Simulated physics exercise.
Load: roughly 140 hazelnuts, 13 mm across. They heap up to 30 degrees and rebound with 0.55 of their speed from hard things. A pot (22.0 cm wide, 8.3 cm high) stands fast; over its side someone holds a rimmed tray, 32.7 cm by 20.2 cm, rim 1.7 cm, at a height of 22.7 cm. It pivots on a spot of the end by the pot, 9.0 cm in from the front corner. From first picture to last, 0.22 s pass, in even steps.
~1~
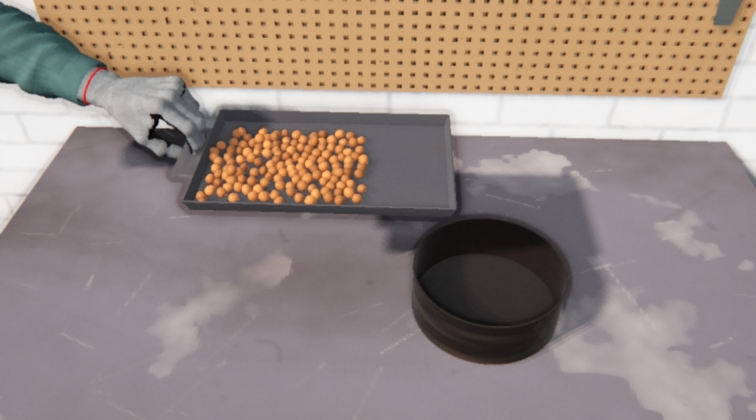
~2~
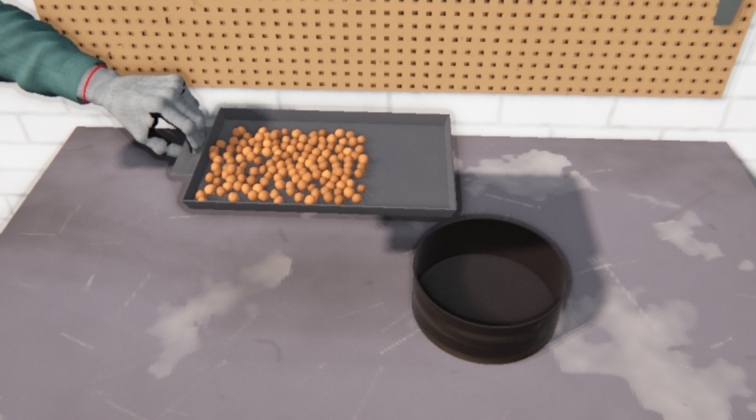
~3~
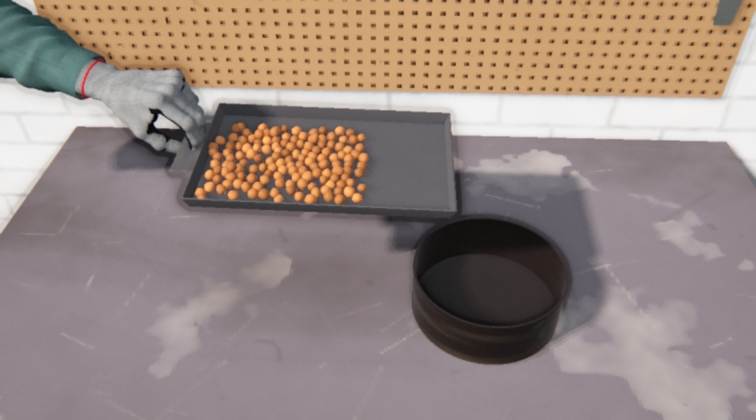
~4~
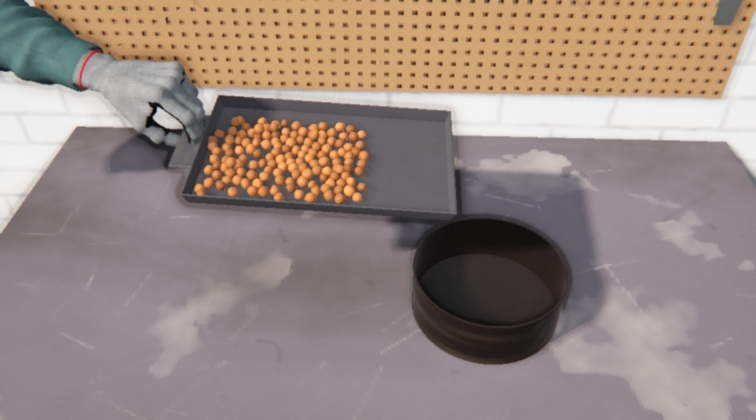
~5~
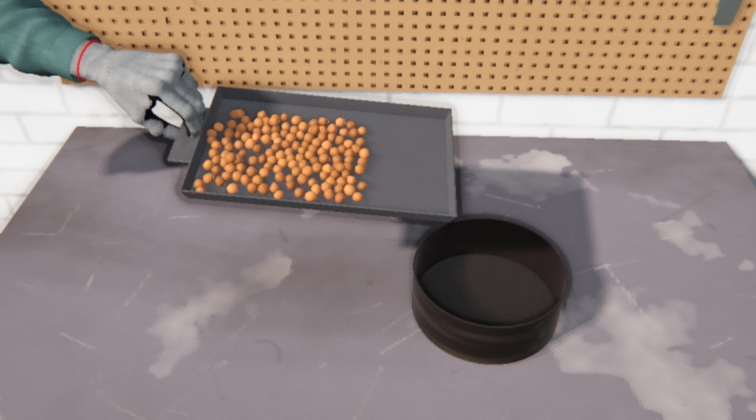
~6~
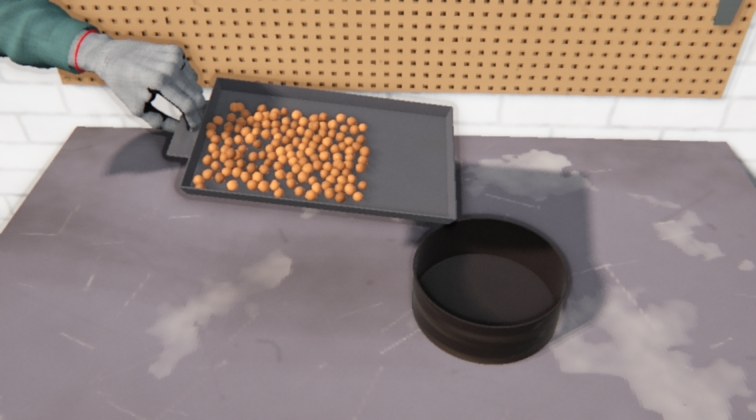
A gloved hand slowly raised the left end of a dark rimmed tray of hazelnuts, tilting it slightly toward the right, while the round black pot on the worktop stayed still.
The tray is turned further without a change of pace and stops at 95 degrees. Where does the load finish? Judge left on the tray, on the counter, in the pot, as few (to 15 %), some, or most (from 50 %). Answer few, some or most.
Tray few, counter some, pot most.
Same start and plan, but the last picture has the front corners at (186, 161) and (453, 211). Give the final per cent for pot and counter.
Pot 95, counter 5.
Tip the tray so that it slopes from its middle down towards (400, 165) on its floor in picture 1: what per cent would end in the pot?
About 75 per cent.
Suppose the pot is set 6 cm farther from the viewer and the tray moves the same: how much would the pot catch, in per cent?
In that case some 10 per cent.
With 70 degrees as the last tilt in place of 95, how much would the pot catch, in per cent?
Then about 55 per cent.
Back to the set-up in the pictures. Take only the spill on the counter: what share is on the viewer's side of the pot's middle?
About 90 per cent.
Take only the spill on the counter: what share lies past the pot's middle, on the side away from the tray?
About 10 per cent.
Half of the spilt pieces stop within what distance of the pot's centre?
About 22 cm.
Then, 0.57 s after the last picture, tilt 51 degrees; the tray holds 95 %, the pot 0 %.
Then, 0.95 s after the last picture, tilt 77 degrees; the tray holds 40 %, the pot 20 %.
Then, 1.41 s after the last picture, tilt 95 degrees; the tray holds 0 %, the pot 60 %.
In the end, tray 0 %, counter 40 %, pot 60 %.
